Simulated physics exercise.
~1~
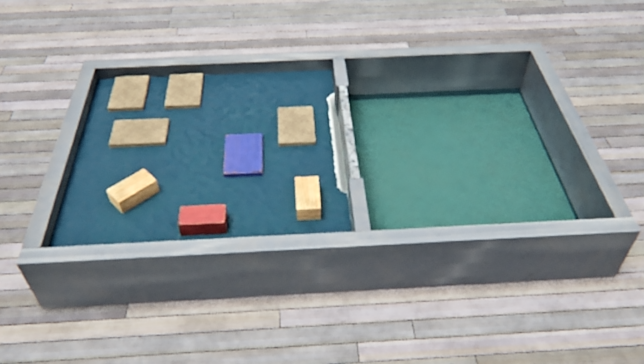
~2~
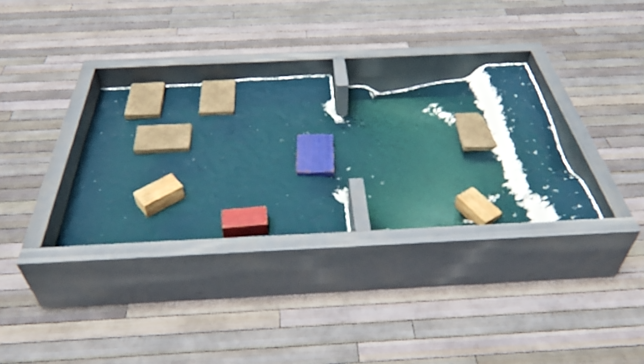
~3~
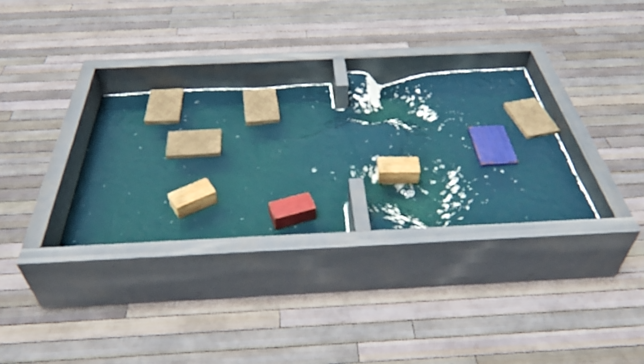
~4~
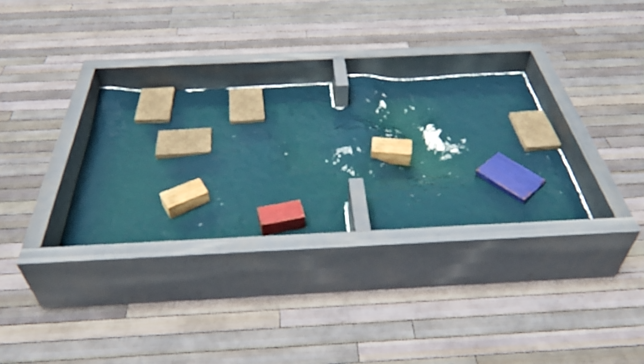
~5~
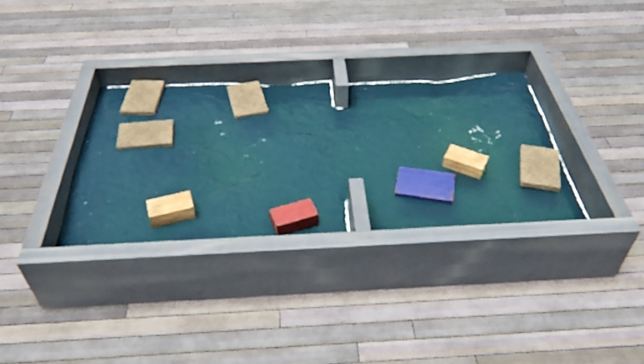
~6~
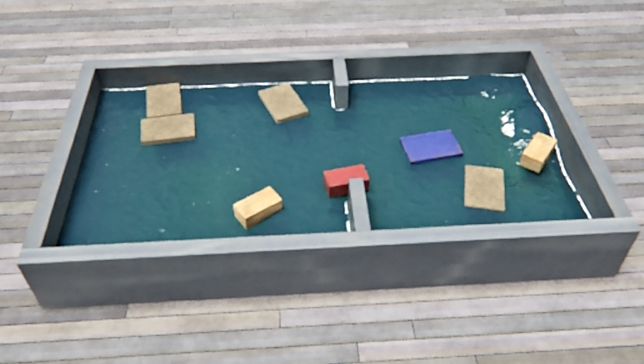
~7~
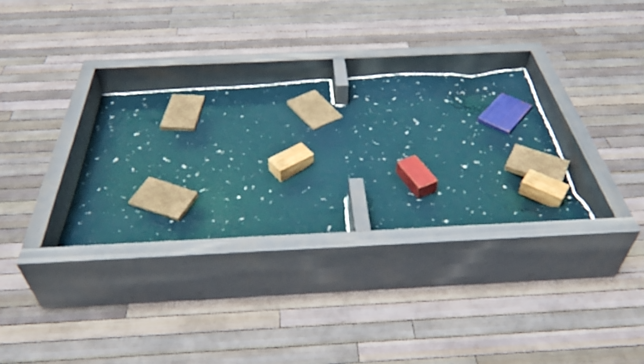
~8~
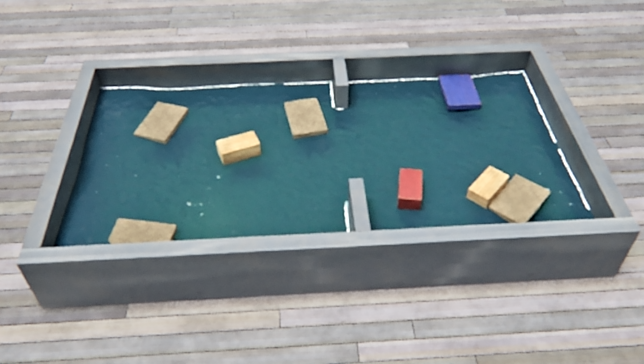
Water surging through a divider gap in a grey tank, carrying the blue float and later the red block into the right side.
